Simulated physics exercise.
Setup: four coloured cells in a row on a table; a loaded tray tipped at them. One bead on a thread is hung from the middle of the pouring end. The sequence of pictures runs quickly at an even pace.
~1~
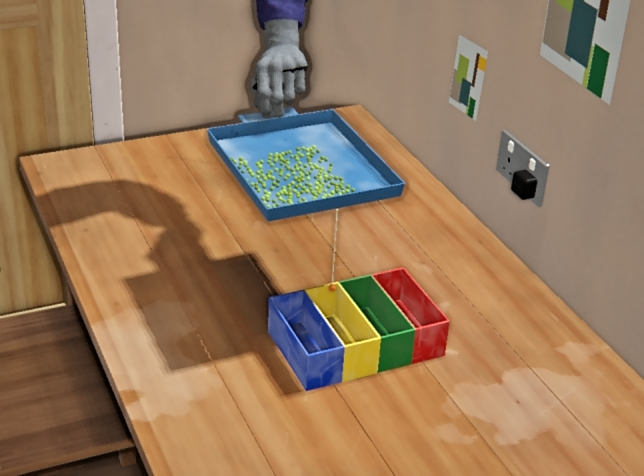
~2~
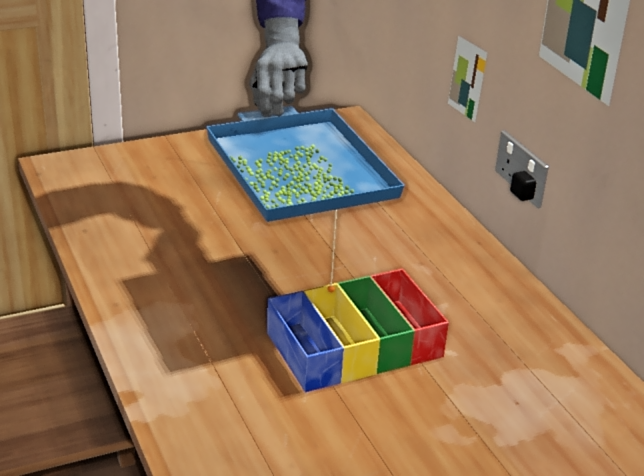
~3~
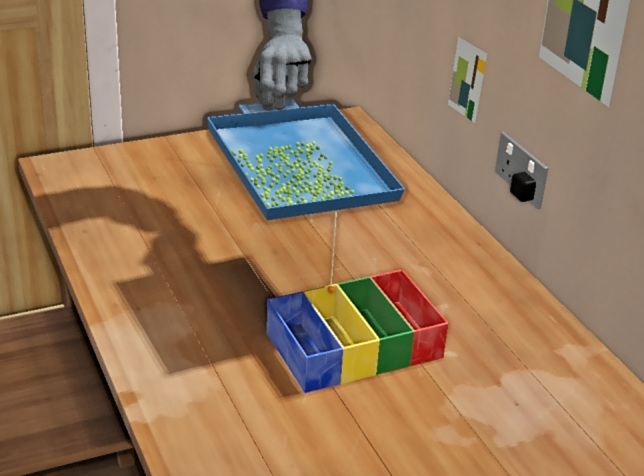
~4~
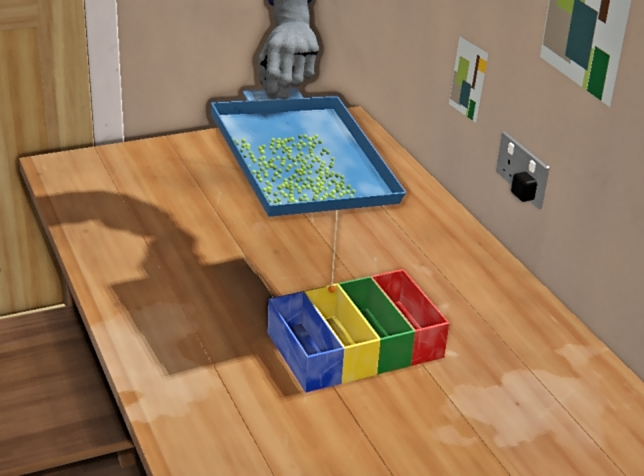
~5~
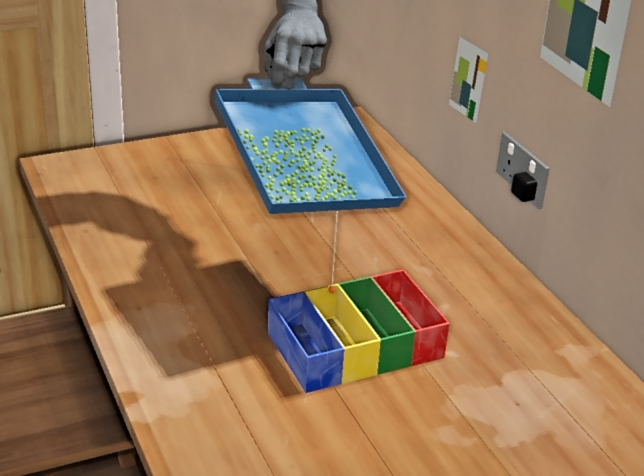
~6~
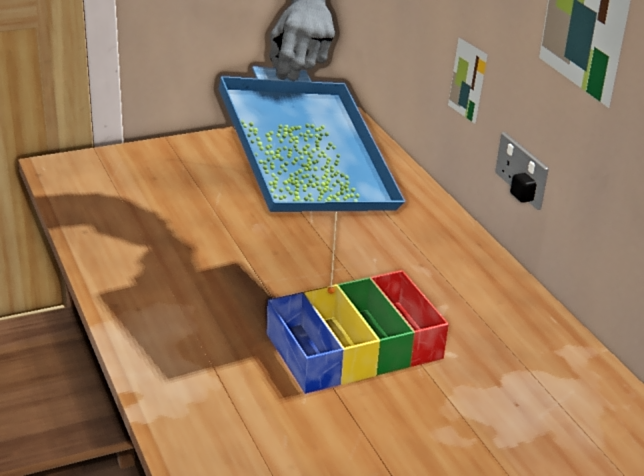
A gray hand lifts the back of a blue tray of peas, tilting it steeper.
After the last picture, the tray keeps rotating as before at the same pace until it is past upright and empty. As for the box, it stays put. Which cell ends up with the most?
The red cell.
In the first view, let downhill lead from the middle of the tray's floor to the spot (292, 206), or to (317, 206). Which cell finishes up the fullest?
Case 1 - the blue cell. Case 2 - that blue cell.
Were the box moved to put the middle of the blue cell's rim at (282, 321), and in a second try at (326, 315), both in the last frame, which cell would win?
With the first placing it's red, with the second it's the green one.
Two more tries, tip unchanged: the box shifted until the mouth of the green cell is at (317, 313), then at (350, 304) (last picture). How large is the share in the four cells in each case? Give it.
About 0 per cent, then about 80 per cent.
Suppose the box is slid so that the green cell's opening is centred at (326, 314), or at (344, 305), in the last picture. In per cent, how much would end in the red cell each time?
It would be roughly 10 per cent, followed by roughly 60 per cent.
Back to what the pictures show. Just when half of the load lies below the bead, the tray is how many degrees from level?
115°, roughly.
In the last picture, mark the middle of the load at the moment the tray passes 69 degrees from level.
Close to (367, 205).
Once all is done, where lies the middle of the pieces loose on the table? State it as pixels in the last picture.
My estimate puts the centre near (371, 290).
Soon after the last picture, tray tipped steeply; nearly all on the tray; a stray few in the red cell; a small part falling or outside the box.
A little later, tray tipped past a quarter turn; about half on the tray; about a quarter in the red cell; a stray few in the green cell; about a third falling or outside the box.
Later still, tray tipped past a quarter turn; about half in the red cell; about a quarter in the green cell; about a quarter falling or outside the box.
At rest, tray tipped past a quarter turn; about half in the red cell; about a quarter in the green cell; none in the blue cell; none in the yellow cell; about a quarter outside the box.
